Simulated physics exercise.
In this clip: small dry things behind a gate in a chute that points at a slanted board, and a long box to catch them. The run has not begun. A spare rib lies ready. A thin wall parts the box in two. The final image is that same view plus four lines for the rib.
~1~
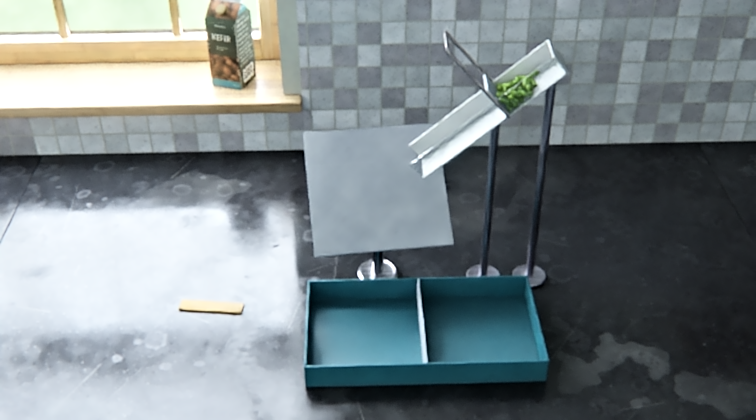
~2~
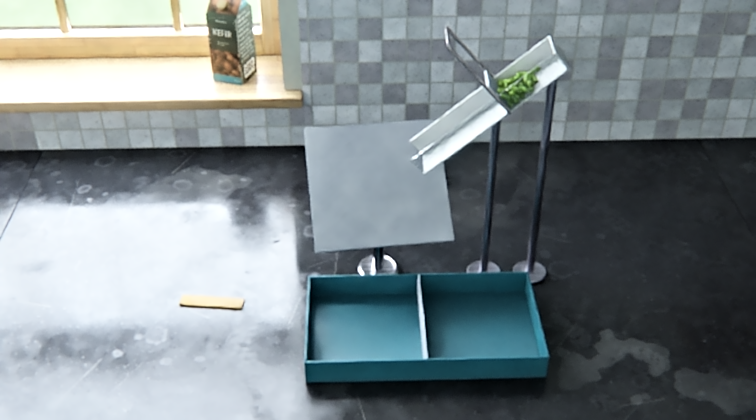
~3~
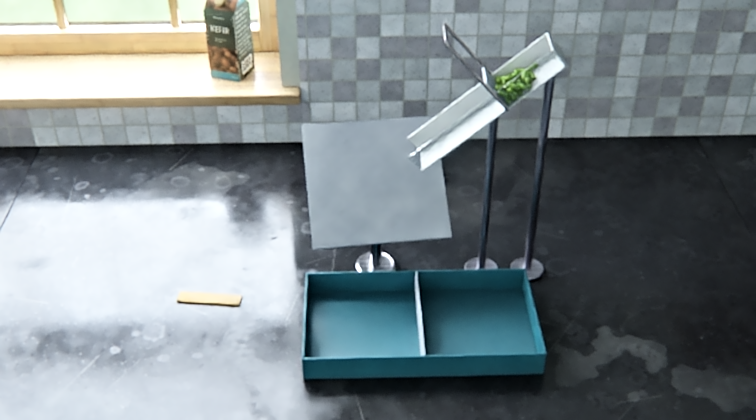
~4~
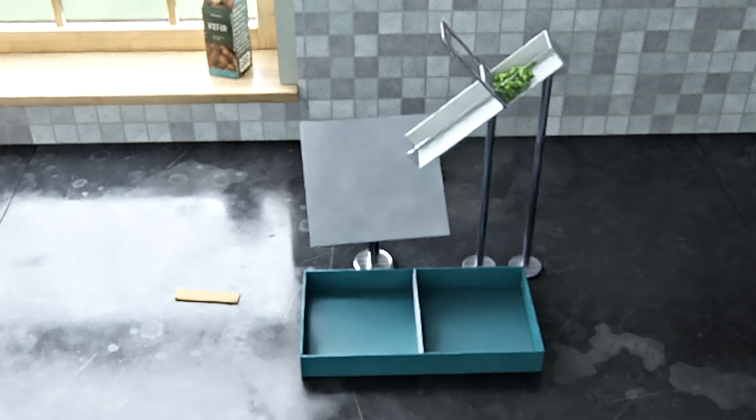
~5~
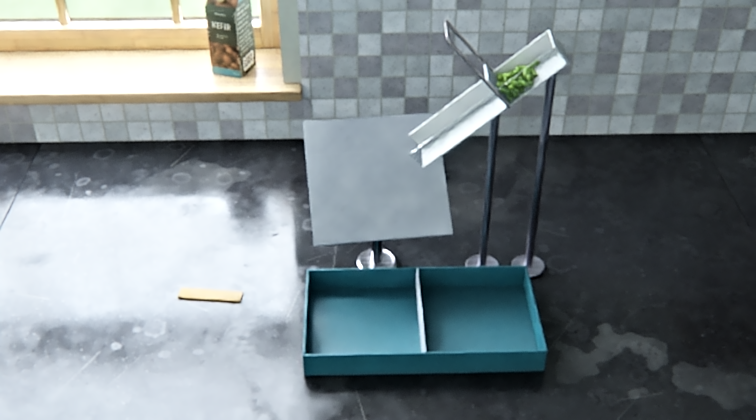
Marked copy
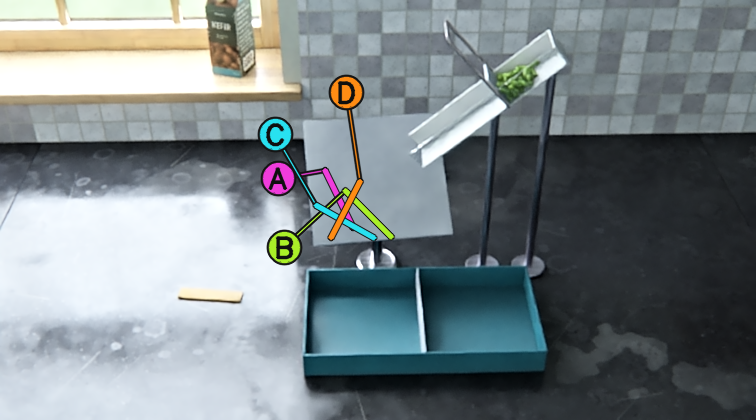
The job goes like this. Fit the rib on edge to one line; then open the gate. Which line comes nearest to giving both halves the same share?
Choose B.
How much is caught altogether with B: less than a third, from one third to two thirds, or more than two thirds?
It is more than two thirds.
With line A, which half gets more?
More lands on the left.
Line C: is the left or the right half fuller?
The left half.
On the marked copy, line A from (325, 170) to (352, 227); line B from (345, 190) to (391, 236); line C from (316, 205) to (373, 237); line D from (360, 181) to (331, 237).
Choosing A, of what is caught, nearly all in the left half, a stray few in the right.
Choosing B, of what is caught, about half in the left half, about half in the right.
Choosing C, of what is caught, nearly all in the left half, a stray few in the right.
Choosing D, of what is caught, all in the left half, none in the right.
